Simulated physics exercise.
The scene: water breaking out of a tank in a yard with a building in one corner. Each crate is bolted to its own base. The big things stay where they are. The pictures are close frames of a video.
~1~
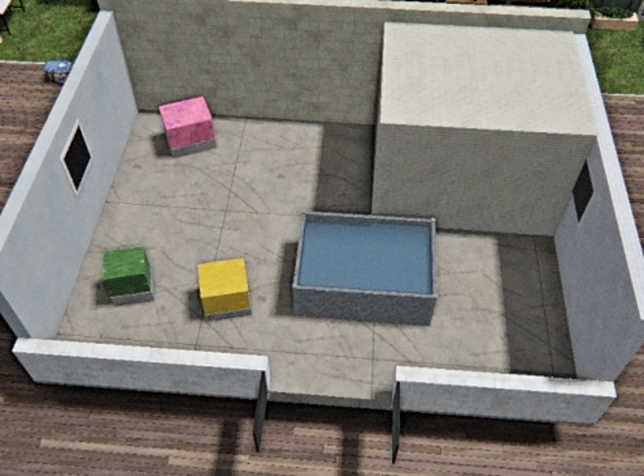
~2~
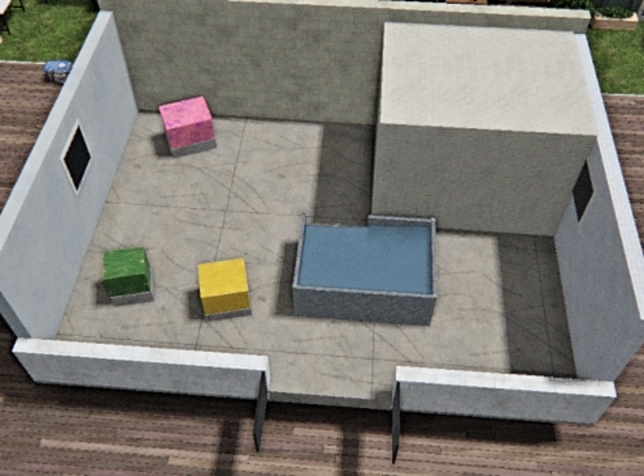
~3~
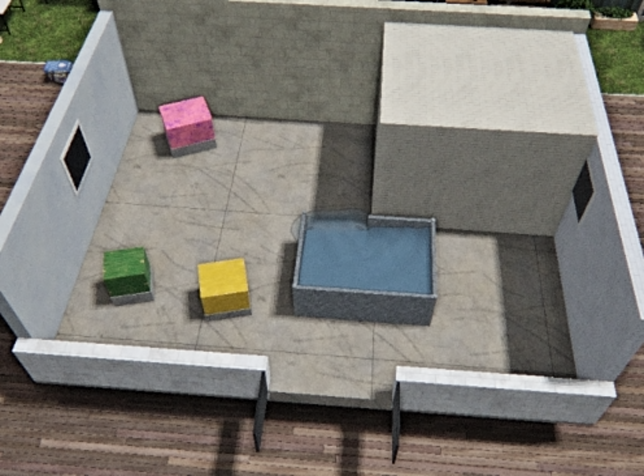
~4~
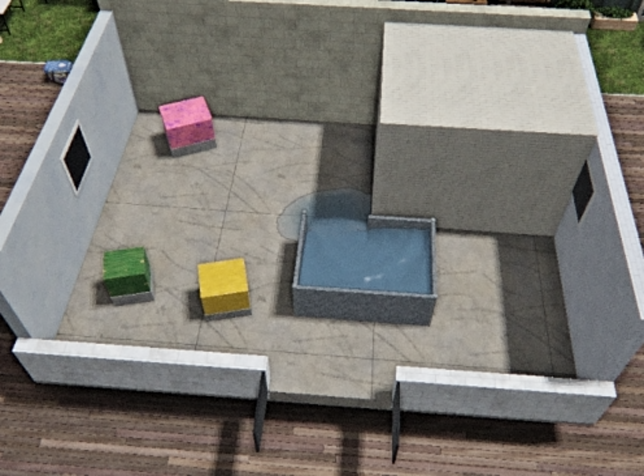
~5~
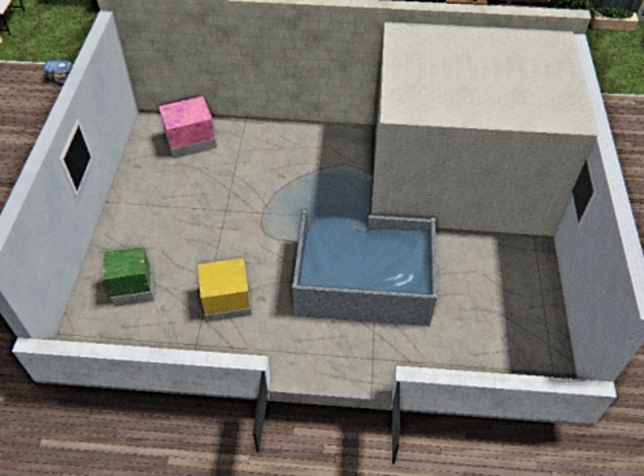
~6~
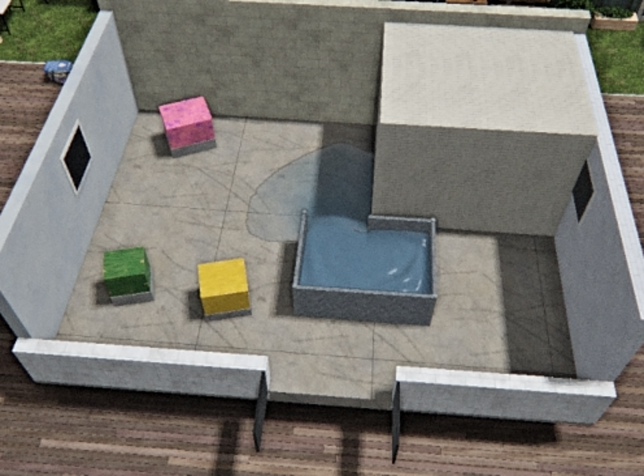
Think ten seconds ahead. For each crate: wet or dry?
In the end: The green crate escapes dry; the yellow crate escapes dry; the pink crate is wetted.
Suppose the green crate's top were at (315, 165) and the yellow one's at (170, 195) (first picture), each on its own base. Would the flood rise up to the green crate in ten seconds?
One by one: The green crate is wetted.
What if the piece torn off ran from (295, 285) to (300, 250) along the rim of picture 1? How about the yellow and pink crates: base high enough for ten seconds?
My reading: The yellow crate ends up wet, the pink crate is safe.
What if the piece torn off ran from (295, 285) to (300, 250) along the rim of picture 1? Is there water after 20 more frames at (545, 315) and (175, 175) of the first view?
One after the other: Not flooded, flooded.
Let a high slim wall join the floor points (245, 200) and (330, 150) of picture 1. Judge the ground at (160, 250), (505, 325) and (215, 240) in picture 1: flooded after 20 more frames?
One after the other: Covered, clear, flooded.
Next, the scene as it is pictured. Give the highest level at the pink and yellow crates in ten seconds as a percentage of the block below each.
In turn 150 and 60 per cent.
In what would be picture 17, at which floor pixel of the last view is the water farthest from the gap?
I would point to (155, 114).
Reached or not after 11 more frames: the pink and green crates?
My reading: At pink touched, at green not yet.
A moment on, water covers 30 % of the floor; the green crate not reached, the yellow crate not reached, the pink crate not reached.
Next, water covers 30 % of the floor; the green crate not reached, the yellow crate not reached, the pink crate water round its plinth.
Then, water covers 40 % of the floor; the green crate not reached, the yellow crate not reached, the pink crate water round its plinth.
Later, water covers 65 % of the floor; the green crate water round its plinth, the yellow crate water round its plinth, the pink crate water round its plinth.
In the end, water covers 90 % of the floor; the green crate stayed above the water, the yellow crate stayed above the water, the pink crate was topped.
